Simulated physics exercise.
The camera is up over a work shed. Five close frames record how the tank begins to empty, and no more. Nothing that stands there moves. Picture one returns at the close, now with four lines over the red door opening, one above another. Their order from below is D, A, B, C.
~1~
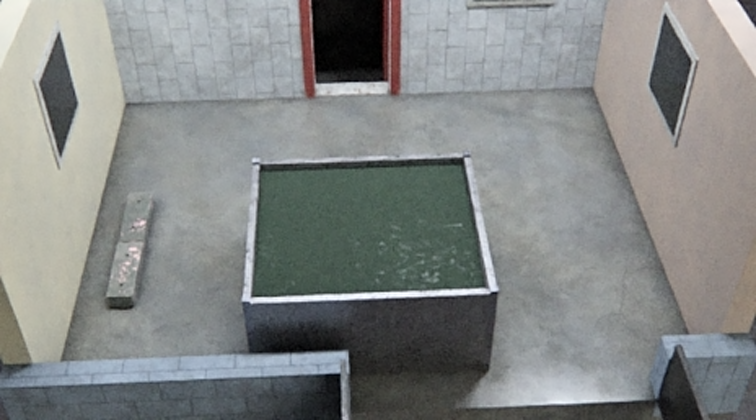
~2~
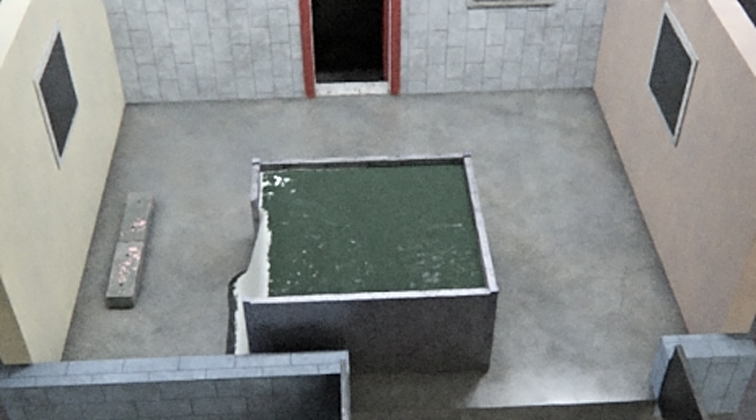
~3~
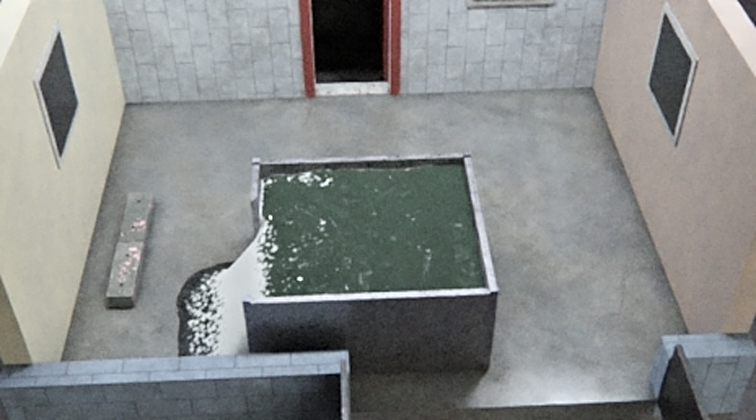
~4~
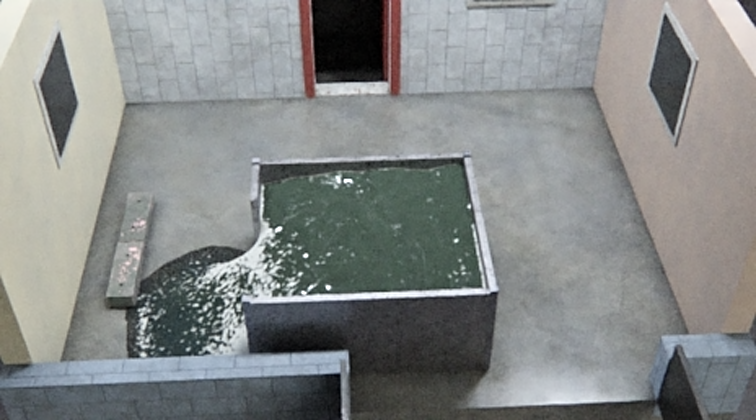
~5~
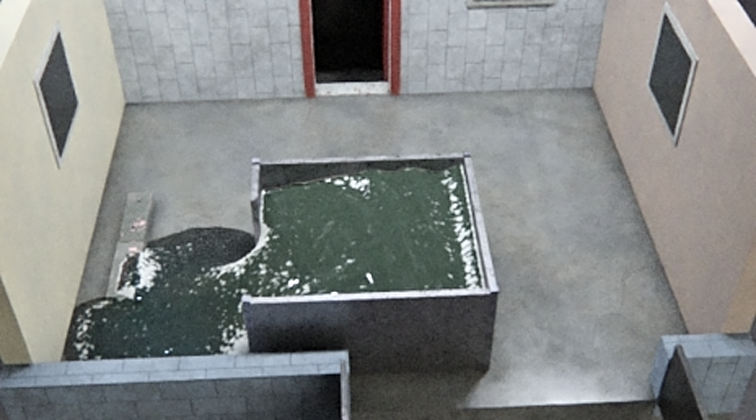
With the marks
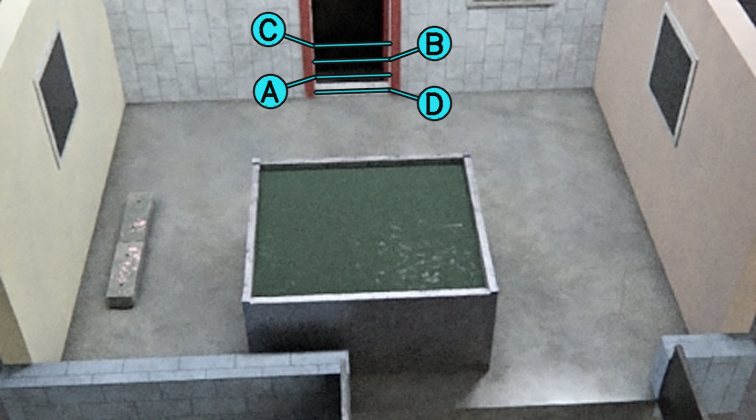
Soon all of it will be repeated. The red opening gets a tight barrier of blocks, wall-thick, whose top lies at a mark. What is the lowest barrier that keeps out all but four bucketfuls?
A is the one.
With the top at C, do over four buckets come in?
No, not at all.
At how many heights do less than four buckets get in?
Three of them.
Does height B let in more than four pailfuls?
No, not at all.
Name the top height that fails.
It is D.
On the marked copy, A at (352, 76); B at (352, 60); C at (351, 44); D at (353, 91); from the bottom up D, A, B, C.
For height A, nothing gets over.
For height B, nothing gets over.
For height C, nothing gets over.
For height D, about 9 bucketfuls get in.
